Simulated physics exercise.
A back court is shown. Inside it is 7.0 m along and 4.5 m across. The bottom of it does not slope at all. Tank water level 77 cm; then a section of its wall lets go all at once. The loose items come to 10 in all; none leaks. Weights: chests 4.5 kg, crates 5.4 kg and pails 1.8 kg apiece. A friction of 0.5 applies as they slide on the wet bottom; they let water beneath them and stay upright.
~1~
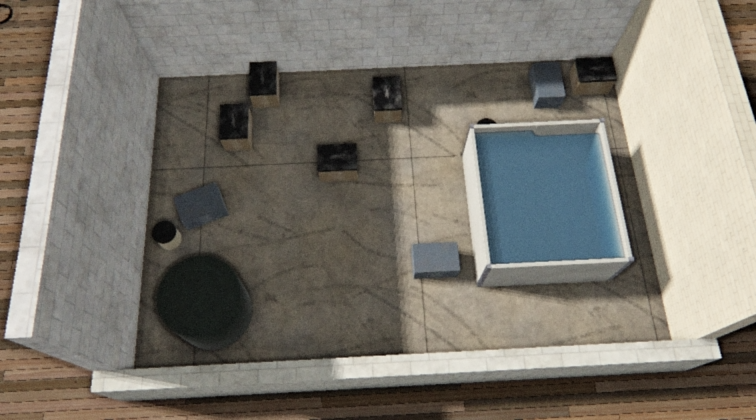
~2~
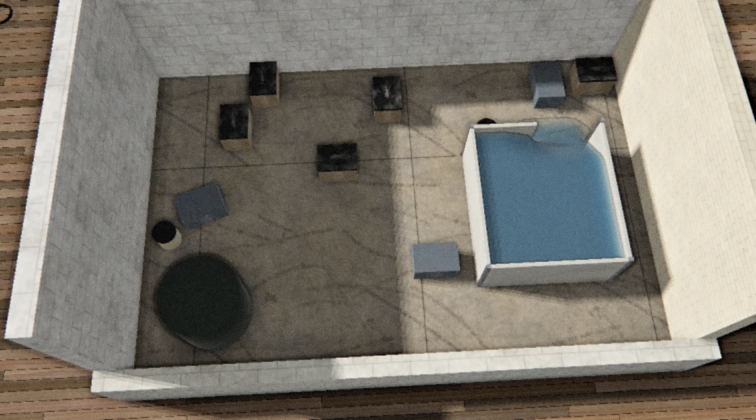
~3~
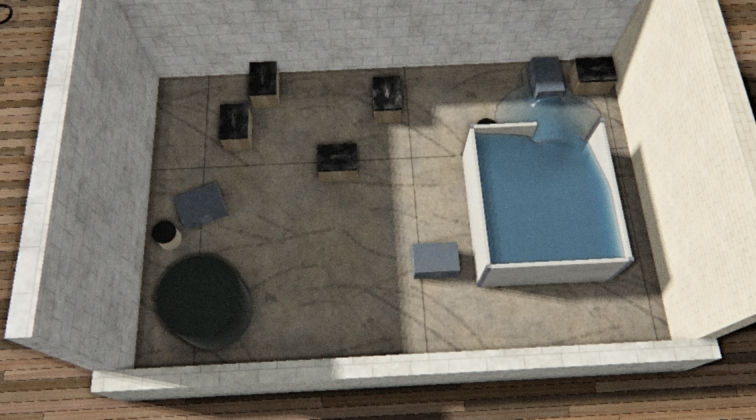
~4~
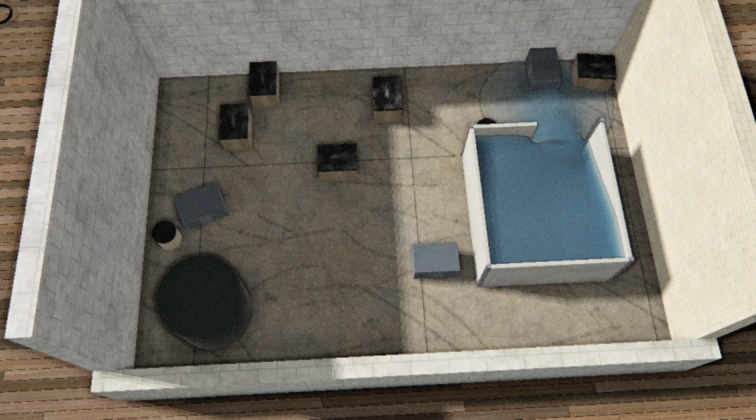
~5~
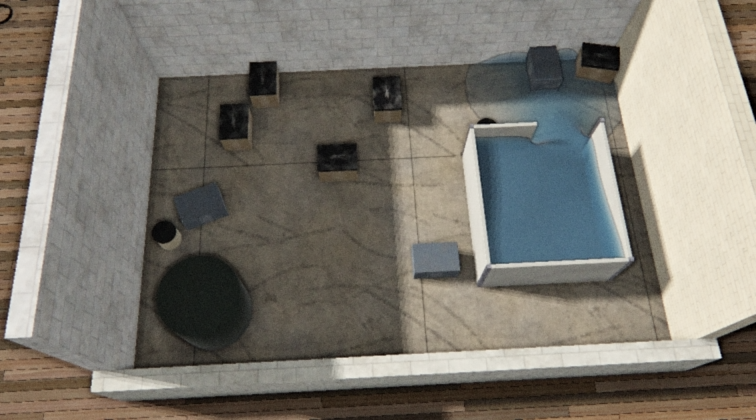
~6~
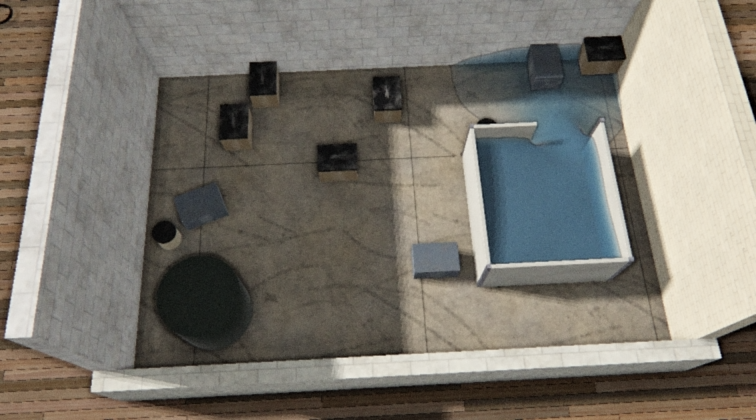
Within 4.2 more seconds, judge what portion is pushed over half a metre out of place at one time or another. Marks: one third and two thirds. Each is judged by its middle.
It will be the bulk, two thirds or more.
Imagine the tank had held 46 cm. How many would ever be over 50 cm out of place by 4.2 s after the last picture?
That would give 5.
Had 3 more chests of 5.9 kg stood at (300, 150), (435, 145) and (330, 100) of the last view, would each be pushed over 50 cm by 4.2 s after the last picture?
In order: Beyond it, beyond it, beyond it.
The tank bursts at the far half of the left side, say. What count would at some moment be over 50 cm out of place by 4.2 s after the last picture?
Count: 6.
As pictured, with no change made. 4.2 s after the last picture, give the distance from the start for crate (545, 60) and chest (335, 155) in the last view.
The first ends 550 centimetres from its start and the second 250 centimetres.
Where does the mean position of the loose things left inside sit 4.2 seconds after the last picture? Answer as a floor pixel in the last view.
Centred roughly on (287, 249).
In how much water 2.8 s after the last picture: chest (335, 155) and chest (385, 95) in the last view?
Close to 3 and 4 centimetres.
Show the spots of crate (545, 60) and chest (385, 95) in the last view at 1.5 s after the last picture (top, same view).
Estimated pixels: (506, 58) and (331, 124).
Then, 0.4 s after the last picture 0 of 10 are over 50 cm from their spots; 2 afloat.
Then, 1.5 s after the last picture 2 of 10 are over 50 cm from their spots; 2 afloat.
Then, 2.8 s after the last picture 6 of 10 are over 50 cm from their spots; 5 afloat.
Then, 4.2 s after the last picture 8 of 10 are over 50 cm from their spots, and 8 have been at some point; 7 afloat.
